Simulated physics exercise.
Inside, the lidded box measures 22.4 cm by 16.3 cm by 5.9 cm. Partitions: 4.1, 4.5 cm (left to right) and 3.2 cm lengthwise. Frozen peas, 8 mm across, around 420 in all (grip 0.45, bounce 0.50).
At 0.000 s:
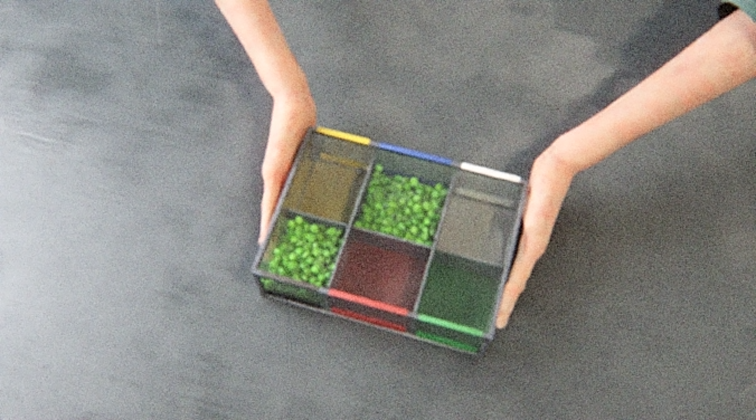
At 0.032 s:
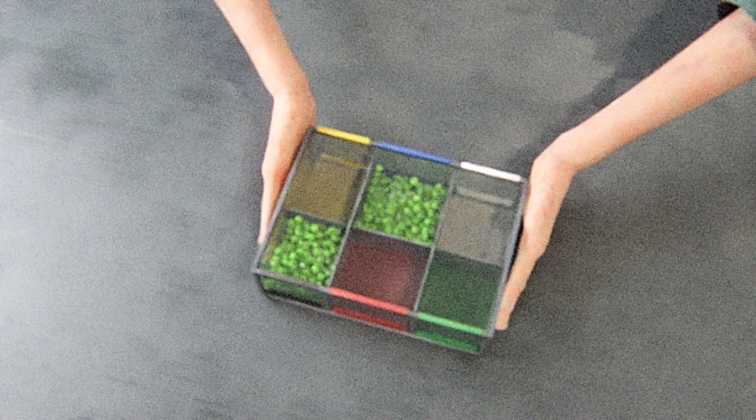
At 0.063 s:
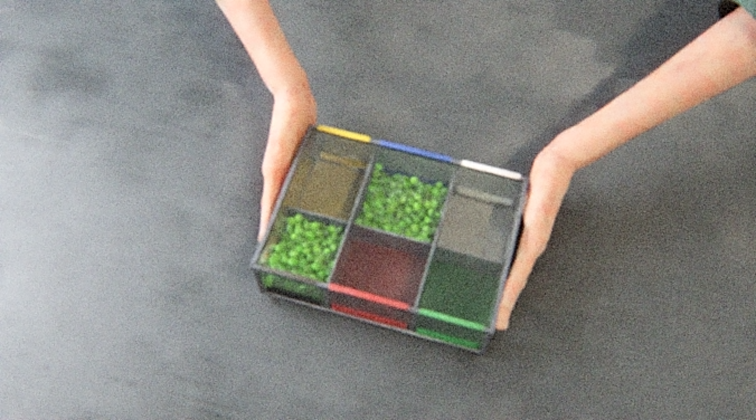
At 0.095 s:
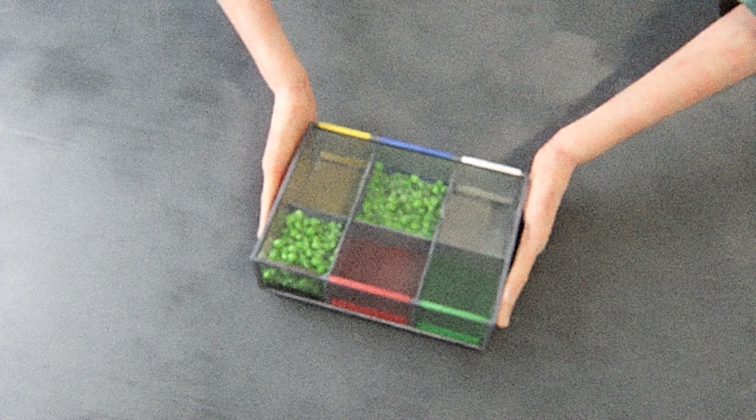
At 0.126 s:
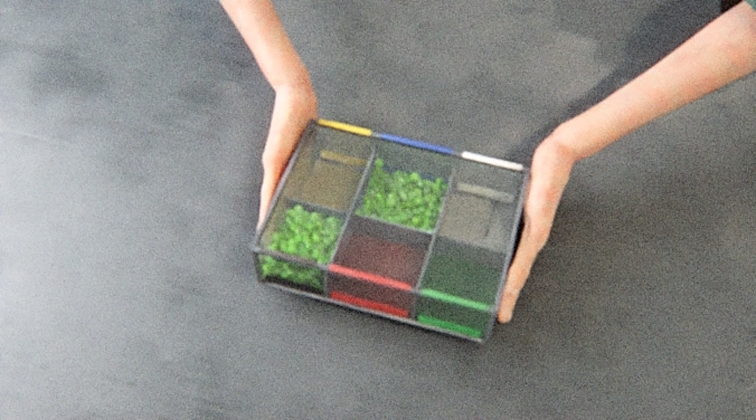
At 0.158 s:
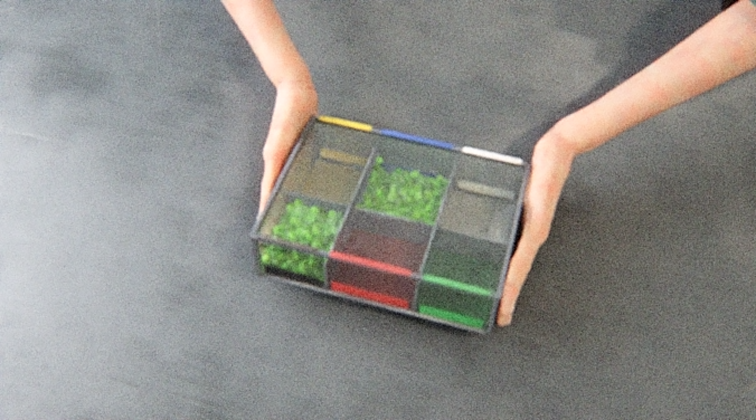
Two hands slowly tilt a clear divided box with green peas in two compartments.
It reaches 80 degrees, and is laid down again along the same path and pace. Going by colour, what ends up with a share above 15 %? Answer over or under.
Red compartment: Under; blue compartment: Over; green compartment: Under; yellow compartment: Over; white compartment: Under; black compartment: Over.
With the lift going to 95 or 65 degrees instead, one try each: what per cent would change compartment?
About 40 and 15 per cent.
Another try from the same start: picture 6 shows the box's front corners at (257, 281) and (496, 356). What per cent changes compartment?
It would be near 35 per cent.
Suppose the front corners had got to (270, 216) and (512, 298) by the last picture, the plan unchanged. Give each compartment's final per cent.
Red 0, blue 65, green 0, yellow 20, white 0, black 15.
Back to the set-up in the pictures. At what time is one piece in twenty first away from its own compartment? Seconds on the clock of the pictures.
At about 0.65 s.
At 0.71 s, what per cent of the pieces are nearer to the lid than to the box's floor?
About 30 per cent.
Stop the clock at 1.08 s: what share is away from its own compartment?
Some 25 per cent.
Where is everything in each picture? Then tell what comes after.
The first frame shows box tilt 0 degrees, front corners at (257, 271) and (489, 335); blue 55 %, black 45 %.
The second frame shows box tilt 1 degrees, front corners at (257, 269) and (489, 334).
The third frame shows box tilt 2 degrees, front corners at (256, 265) and (490, 329).
The fourth frame shows box tilt 5 degrees, front corners at (256, 258) and (492, 321), lowest corner left back.
The fifth frame shows box tilt 9 degrees, front corners at (255, 248) and (494, 310), lowest corner left back.
The sixth frame shows box tilt 14 degrees, front corners at (255, 235) and (497, 295), lowest corner left back; blue 55 %, black 45 %. The box's pace is about 140 degrees a second.
After 0.71 s, tilt 80 degrees; blue 55 %, yellow 10 %, black 35 %.
After 1.08 s, tilt 35 degrees; blue 50 %, yellow 25 %, black 20 %.
After 1.54 s, tilt 0 degrees; blue 50 %, yellow 25 %, black 20 %.
At rest (2.1 s), red 0 %, blue 50 %, green 0 %, yellow 25 %, white 0 %, black 20 %.
